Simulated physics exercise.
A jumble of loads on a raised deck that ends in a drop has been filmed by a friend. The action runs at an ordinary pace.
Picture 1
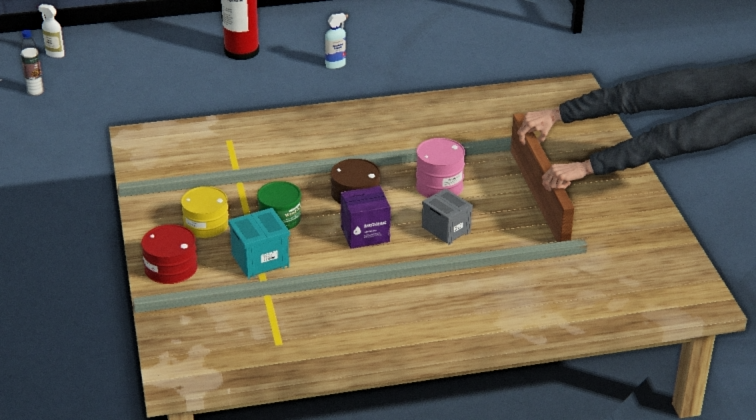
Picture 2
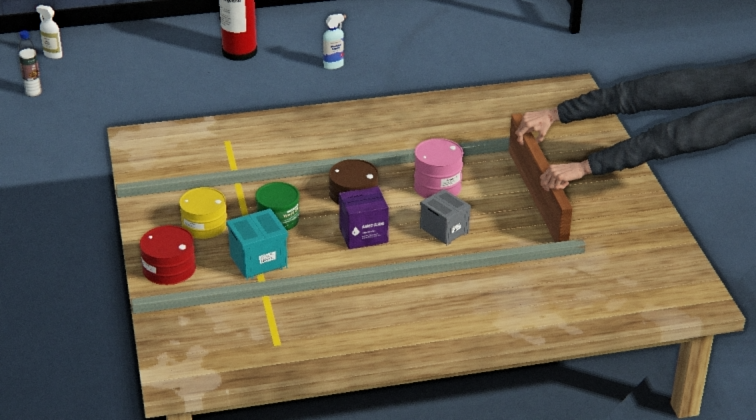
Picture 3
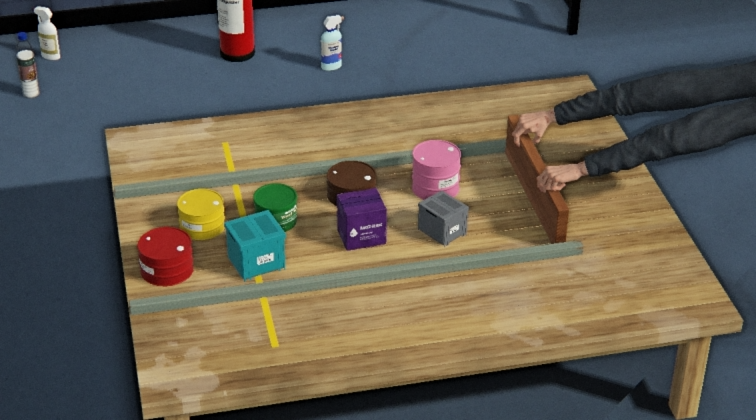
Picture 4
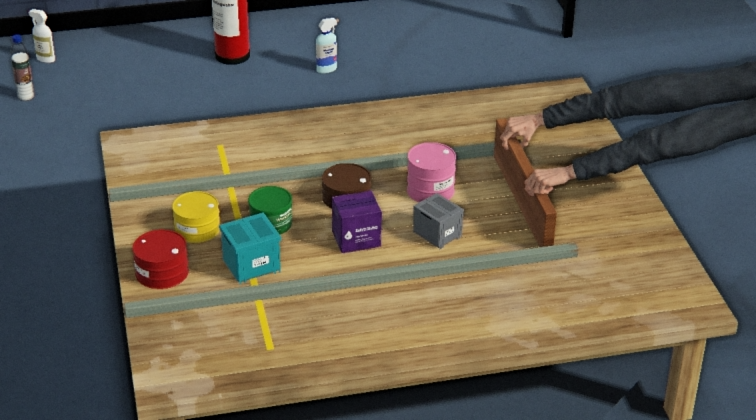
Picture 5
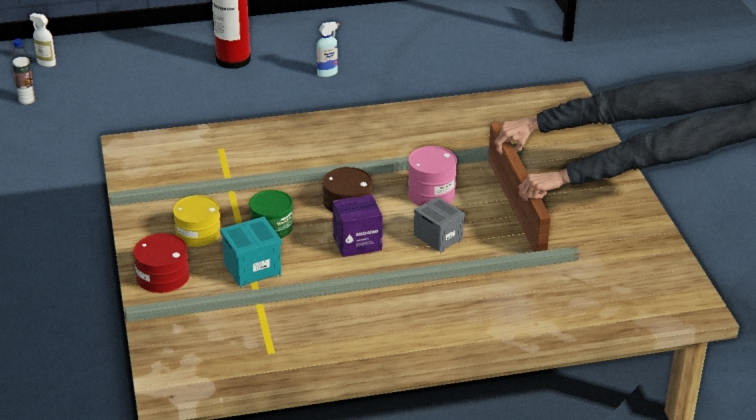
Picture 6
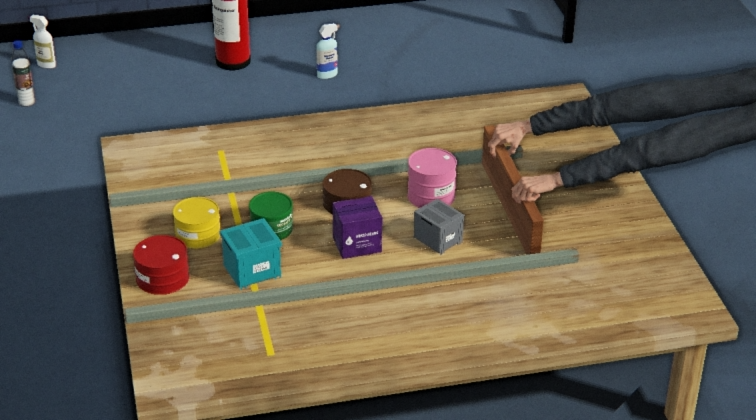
Two hands slide a brown plank slightly left across a wooden table toward colourful containers.
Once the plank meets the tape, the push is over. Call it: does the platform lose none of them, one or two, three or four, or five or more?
It loses one or two.
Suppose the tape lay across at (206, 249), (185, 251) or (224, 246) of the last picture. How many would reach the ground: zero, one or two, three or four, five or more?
Either three or four; either three or four; just one or two.
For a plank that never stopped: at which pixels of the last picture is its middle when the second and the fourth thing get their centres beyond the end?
In pixels, around (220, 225) followed by around (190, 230).
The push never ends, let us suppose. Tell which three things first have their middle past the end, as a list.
That would be the red canister, followed by the turquoise tote and then the yellow canister.
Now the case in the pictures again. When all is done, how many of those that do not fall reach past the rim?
The overhang total is 0.
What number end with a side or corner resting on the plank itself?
That would be 2 of them.
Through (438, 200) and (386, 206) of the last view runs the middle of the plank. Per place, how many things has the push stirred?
At the first place 2, at the second 4.
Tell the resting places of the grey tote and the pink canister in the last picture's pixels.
The grey tote ends up near (231, 250), and the pink canister near (213, 205).
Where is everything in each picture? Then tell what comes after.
In the first picture, red canister (170, 254); yellow canister (205, 212); turquoise tote (260, 244); plank (541, 178); tape (252, 234).
In the second picture, yellow canister (203, 213); brown canister (354, 183).
In the third picture, turquoise tote (256, 246); grey tote (443, 219).
In the fourth picture, red canister (161, 259); pink canister (431, 173).
In the fifth picture, yellow canister (197, 221); plank (518, 188).
In the sixth picture, red canister (161, 265); yellow canister (197, 222); turquoise tote (251, 254); plank (511, 190); tape (244, 244).
A little later, none off yet; red canister at rest near (161, 265); yellow canister at rest near (197, 222); turquoise tote at rest near (251, 254).
Next, none off yet; red canister shifted a little near (151, 266); yellow canister moving near (193, 224); turquoise tote shifted about its own width near (203, 262).
When it is over, the number that fall off is one or two; down, red canister.
